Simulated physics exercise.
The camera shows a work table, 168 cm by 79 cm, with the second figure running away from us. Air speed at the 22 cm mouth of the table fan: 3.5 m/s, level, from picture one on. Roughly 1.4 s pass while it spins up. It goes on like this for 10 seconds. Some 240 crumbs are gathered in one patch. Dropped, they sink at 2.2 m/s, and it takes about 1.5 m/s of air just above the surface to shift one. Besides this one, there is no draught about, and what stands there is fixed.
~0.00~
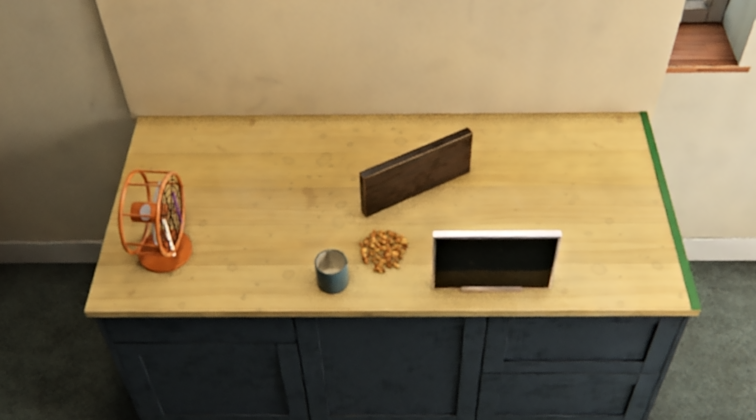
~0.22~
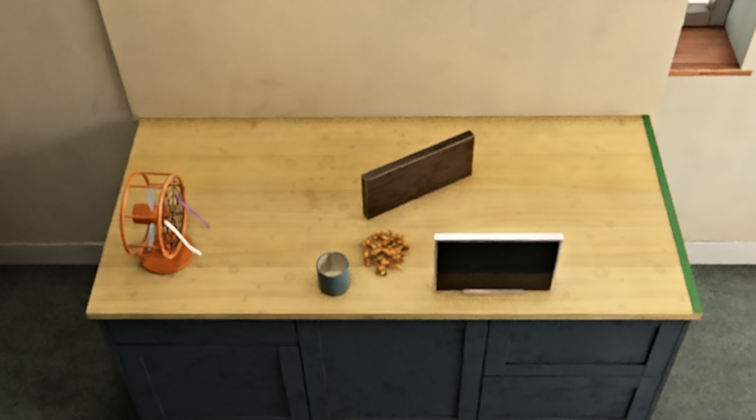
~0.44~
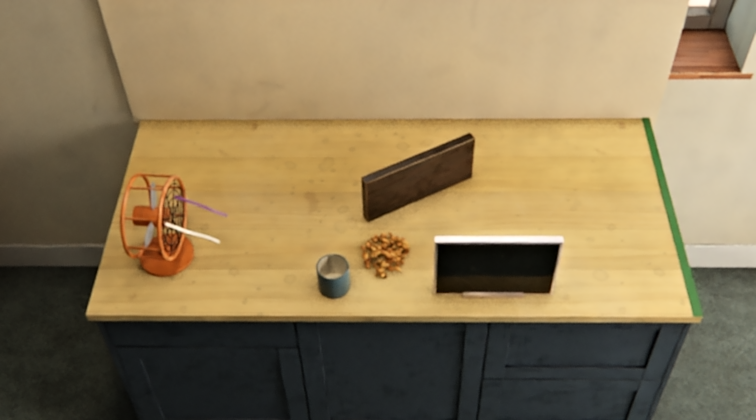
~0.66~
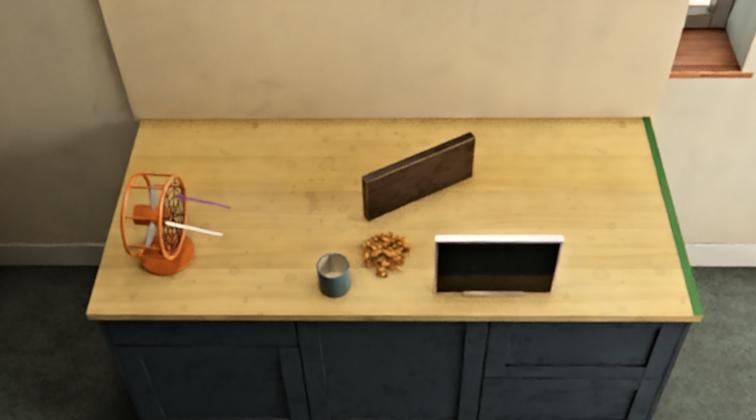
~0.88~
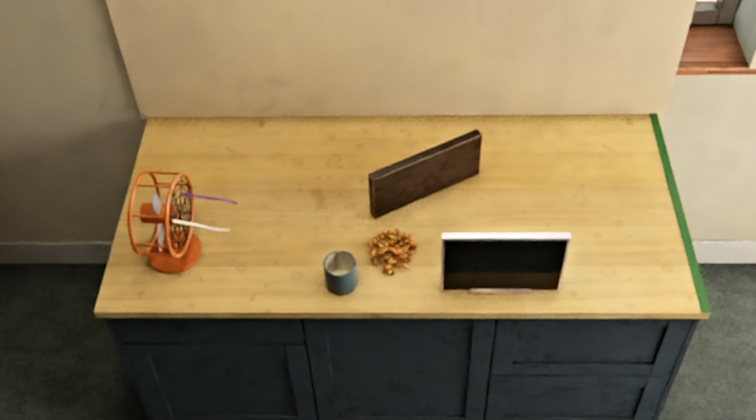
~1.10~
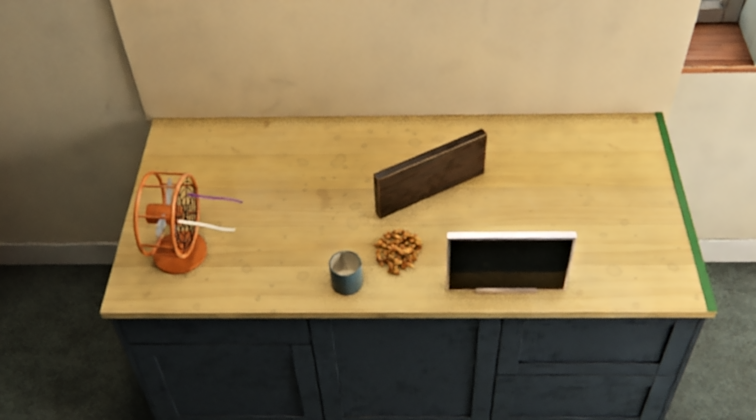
On a wooden worktop, an orange fan blowing two ribbons out toward a still crumb pile, mug, dark board and screen.
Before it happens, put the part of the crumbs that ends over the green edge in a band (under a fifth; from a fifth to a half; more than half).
My guess: The fraction over that edge will be past the half mark.
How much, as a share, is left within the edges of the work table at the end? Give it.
It comes to about 40 % at the end.
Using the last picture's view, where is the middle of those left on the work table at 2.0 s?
Centre estimate: (534, 223) px.
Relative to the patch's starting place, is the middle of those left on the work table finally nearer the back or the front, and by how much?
It drifted toward the rear, roughly 15 cm.
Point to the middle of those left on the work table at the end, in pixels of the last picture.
Centre point: About (590, 207).
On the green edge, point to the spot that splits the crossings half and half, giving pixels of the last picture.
Midpoint of crossings, approx. (693, 223).
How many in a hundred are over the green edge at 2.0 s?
About 0 per cent.
After 2.0 s, 98 % are on the move or not yet settled, 0 % are over the green edge; the middle of those still in play is near (534, 223).
After 3.2 s, 47 % are on the move or not yet settled, 44 % are over the green edge; the middle of those still in play is near (549, 216).
After 5.5 s, 35 % are on the move or not yet settled, 54 % are over the green edge; the middle of those still in play is near (588, 209).
After 10.0 s, at the end, 60 % are over the green edge; the middle of those still in play is near (590, 207).
